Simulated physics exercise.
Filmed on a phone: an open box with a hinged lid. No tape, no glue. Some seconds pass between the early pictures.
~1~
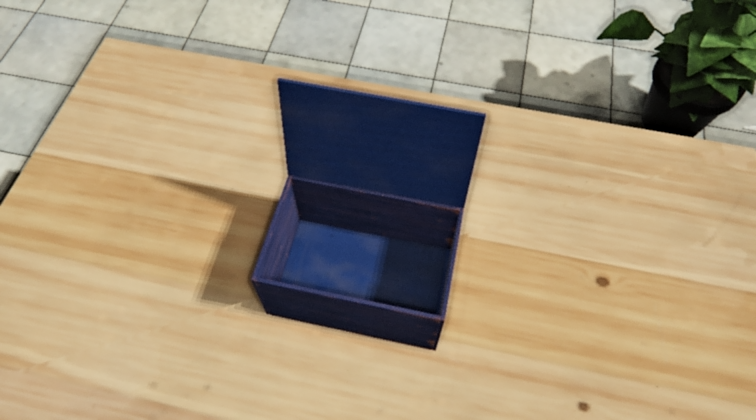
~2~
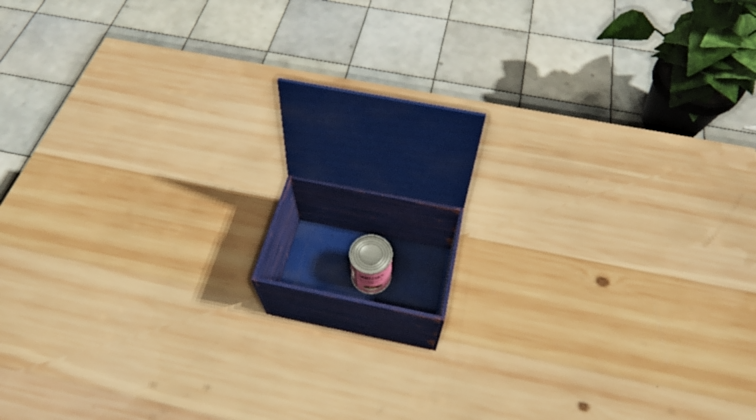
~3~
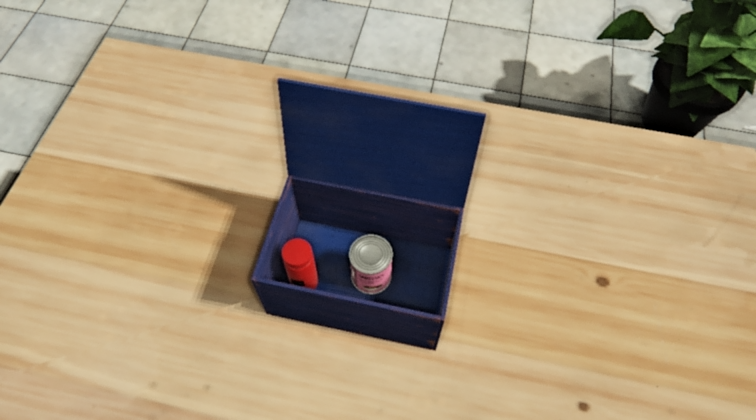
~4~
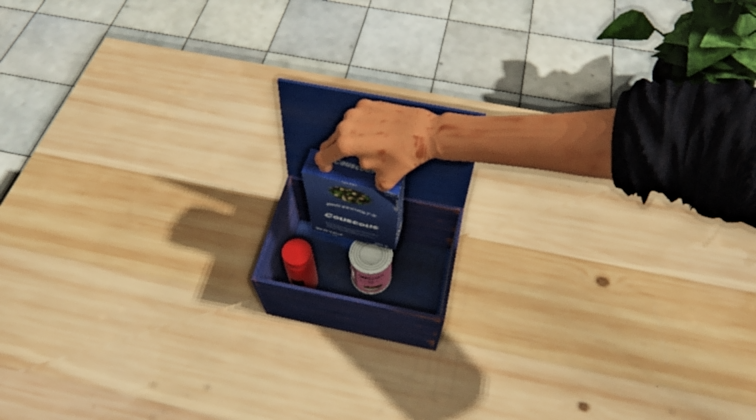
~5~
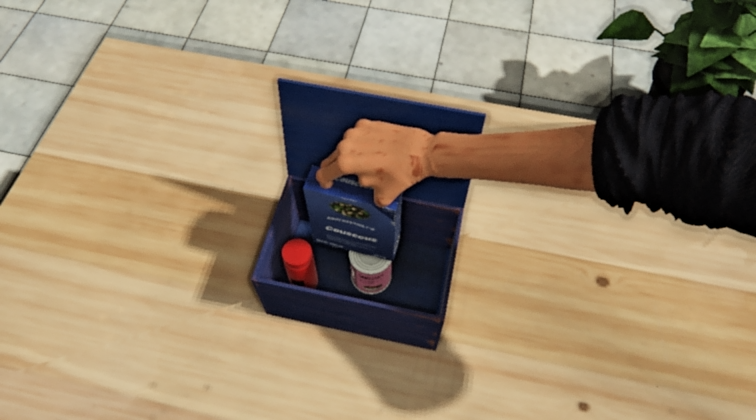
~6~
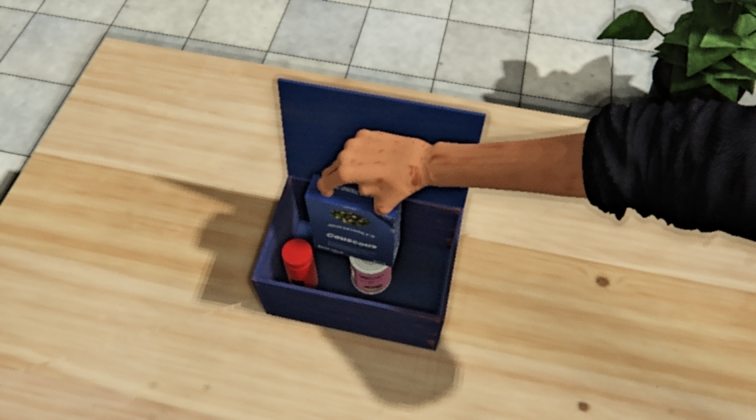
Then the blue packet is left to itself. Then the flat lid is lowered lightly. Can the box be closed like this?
It stays ajar.
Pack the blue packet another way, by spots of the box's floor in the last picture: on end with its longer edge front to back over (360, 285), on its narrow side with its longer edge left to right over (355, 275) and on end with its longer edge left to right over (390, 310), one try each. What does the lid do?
First, it will not close; second, it is held up; third, it is held up.
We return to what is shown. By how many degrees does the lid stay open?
Some 14° above the rim.
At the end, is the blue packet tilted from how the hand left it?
The blue packet ends up tilted.
Then, 1.20 s on from there, lid starting down.
Then, 1.80 s on from there, lid 53° above the rim; blue packet turned 9° from how it was put near (352, 231).
Then, 2.10 s on from there, lid 32° above the rim; blue packet turned 48° from how it was put near (345, 262).
Then, 3.20 s on from there, lid 14° above the rim; blue packet turned 64° from how it was put near (345, 269).
In the end, lid 14° above the rim; toppled in the box, blue packet; the other 2 unmoved. At the end, from the last picture's camera, blue packet near (346, 268).
